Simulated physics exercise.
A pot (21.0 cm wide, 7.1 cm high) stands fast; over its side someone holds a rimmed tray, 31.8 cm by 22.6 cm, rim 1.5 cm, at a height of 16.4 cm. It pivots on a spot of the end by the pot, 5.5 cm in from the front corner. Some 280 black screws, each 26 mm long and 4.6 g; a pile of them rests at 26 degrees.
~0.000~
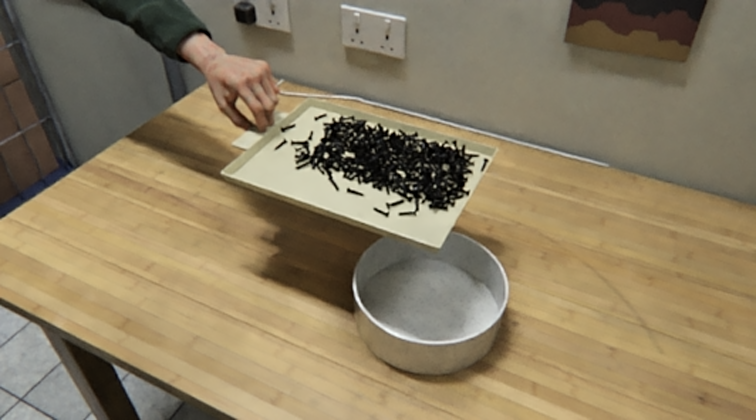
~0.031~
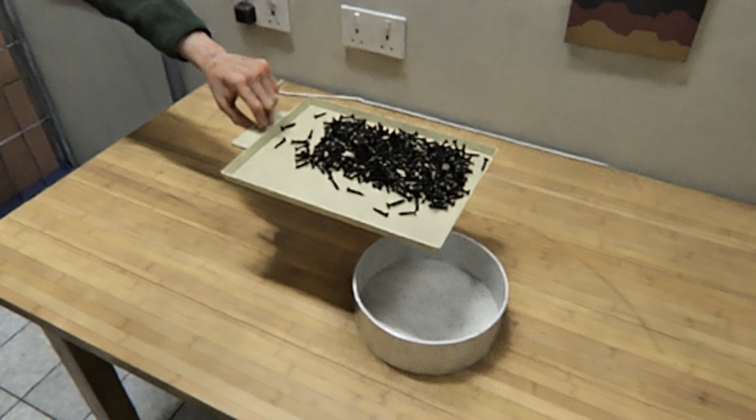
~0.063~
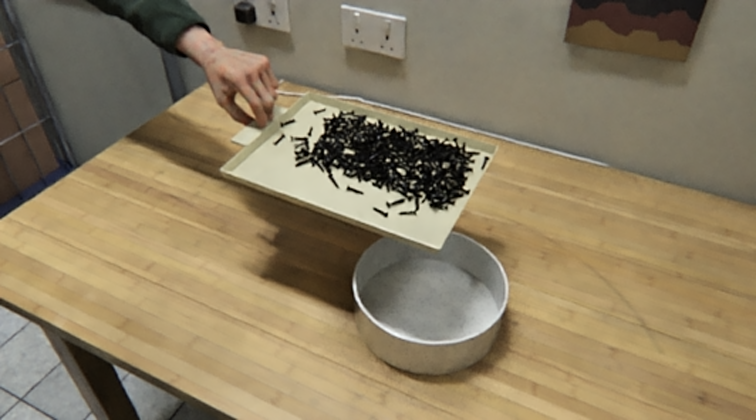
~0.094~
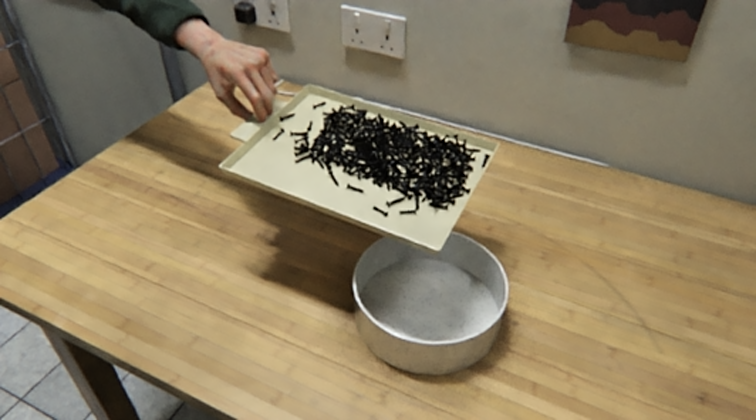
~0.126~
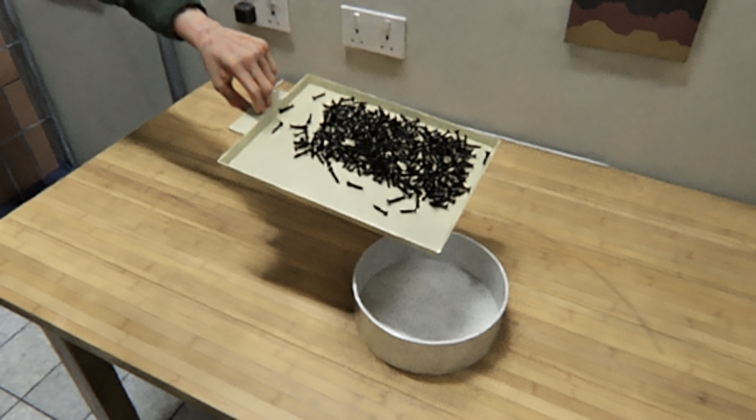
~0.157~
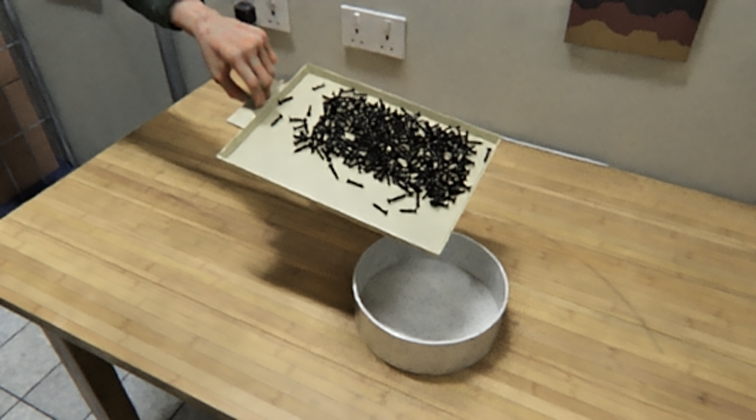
On a wooden table, a hand slowly raising the far left end of a tray of small black screws above a metal pot.
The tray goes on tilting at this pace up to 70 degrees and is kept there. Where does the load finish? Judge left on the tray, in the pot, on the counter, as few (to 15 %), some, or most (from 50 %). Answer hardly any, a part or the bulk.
Tray: Hardly any, pot: The bulk, counter: A part.
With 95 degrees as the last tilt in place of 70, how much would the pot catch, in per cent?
Then about 80 per cent.
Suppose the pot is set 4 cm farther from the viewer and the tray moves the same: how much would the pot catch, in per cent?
Then about 25 per cent.
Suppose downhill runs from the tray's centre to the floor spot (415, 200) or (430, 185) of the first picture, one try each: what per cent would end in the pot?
Some 45 and 15 per cent.
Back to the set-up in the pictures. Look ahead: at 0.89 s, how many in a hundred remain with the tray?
About 5 per cent.
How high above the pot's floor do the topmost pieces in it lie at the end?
Roughly 3.5 cm.
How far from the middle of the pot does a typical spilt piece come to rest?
Some 20 cm.
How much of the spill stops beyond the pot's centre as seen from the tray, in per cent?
About 90 per cent.
Then, at 0.42 s, tilt 40 degrees; the tray holds 100 %, the pot 0 %.
Then, at 0.60 s, tilt 61 degrees; the tray holds 95 %, the pot 0 %.
After 0.89 s, tilt 70 degrees; the tray holds 5 %, the pot 65 %.
At rest (1.8 s), tray 0 %, pot 75 %, counter 25 %.
